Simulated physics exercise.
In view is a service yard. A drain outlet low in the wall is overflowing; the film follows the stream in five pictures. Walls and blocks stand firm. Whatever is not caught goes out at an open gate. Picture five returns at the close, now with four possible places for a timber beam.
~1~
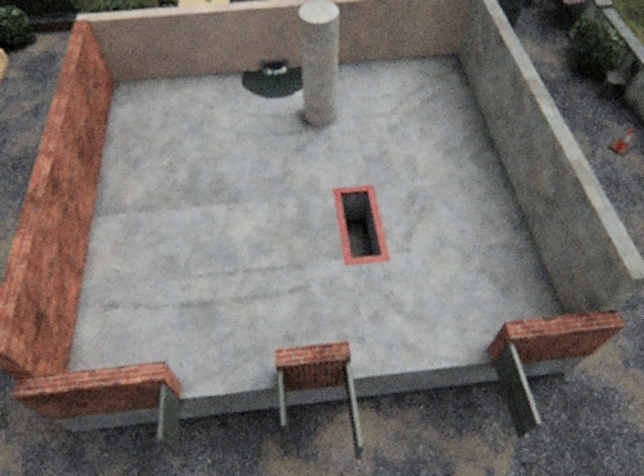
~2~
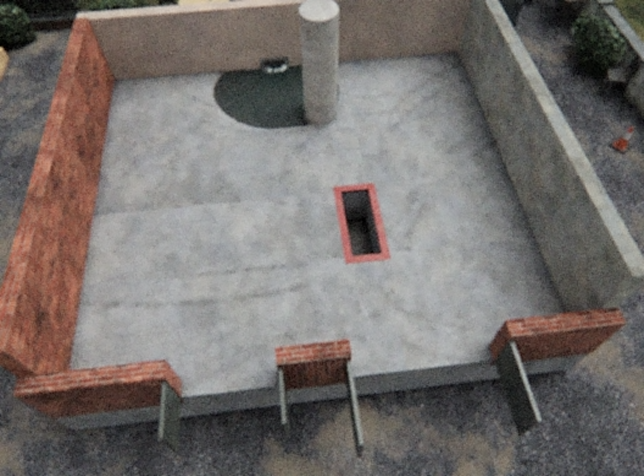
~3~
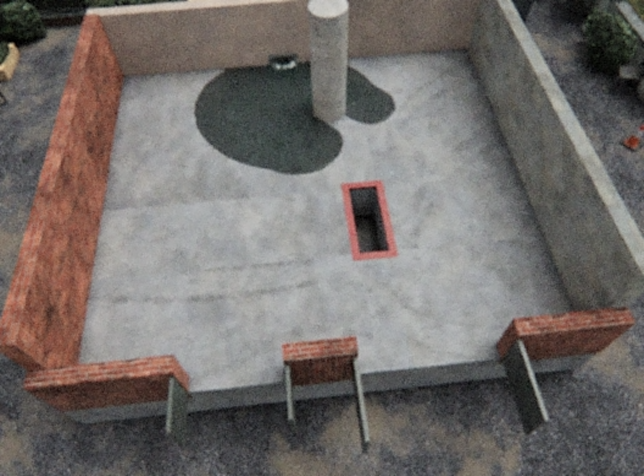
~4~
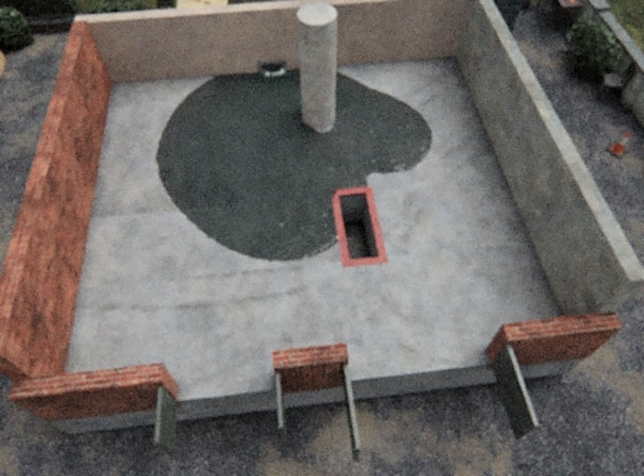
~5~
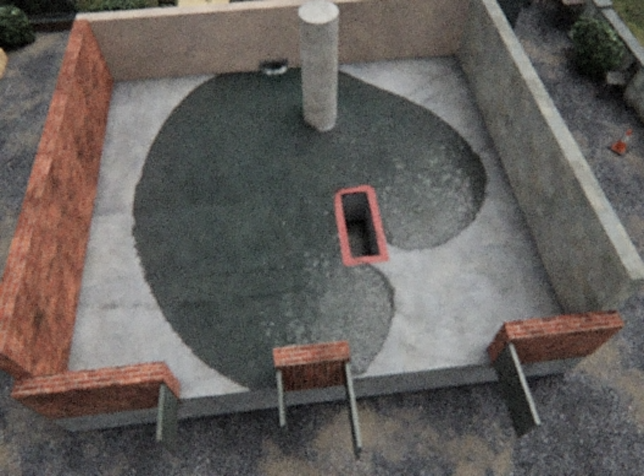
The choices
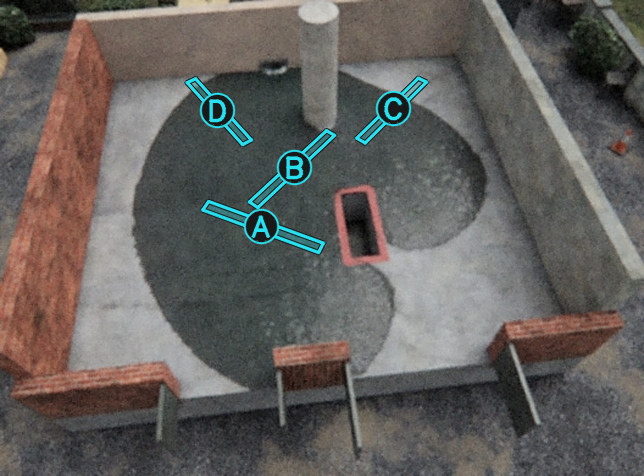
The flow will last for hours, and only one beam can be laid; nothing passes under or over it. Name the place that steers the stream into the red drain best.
It is A.
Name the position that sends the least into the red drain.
B.
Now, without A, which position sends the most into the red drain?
That would be D.
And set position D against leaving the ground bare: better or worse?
Better.
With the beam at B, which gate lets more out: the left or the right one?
More leaves on the left.
In cyan, A from (205, 205) to (320, 247); B from (253, 204) to (330, 133); C from (360, 140) to (422, 80); D from (191, 80) to (247, 142).
For position A, about 56 % of the stream goes into the red drain, about 44 % out by the gates.
For position B, about 6 % of the stream goes into the red drain, about 94 % out by the gates.
For position C, about 23 % of the stream goes into the red drain, about 74 % out by the gates.
For position D, about 34 % of the stream goes into the red drain, about 65 % out by the gates.
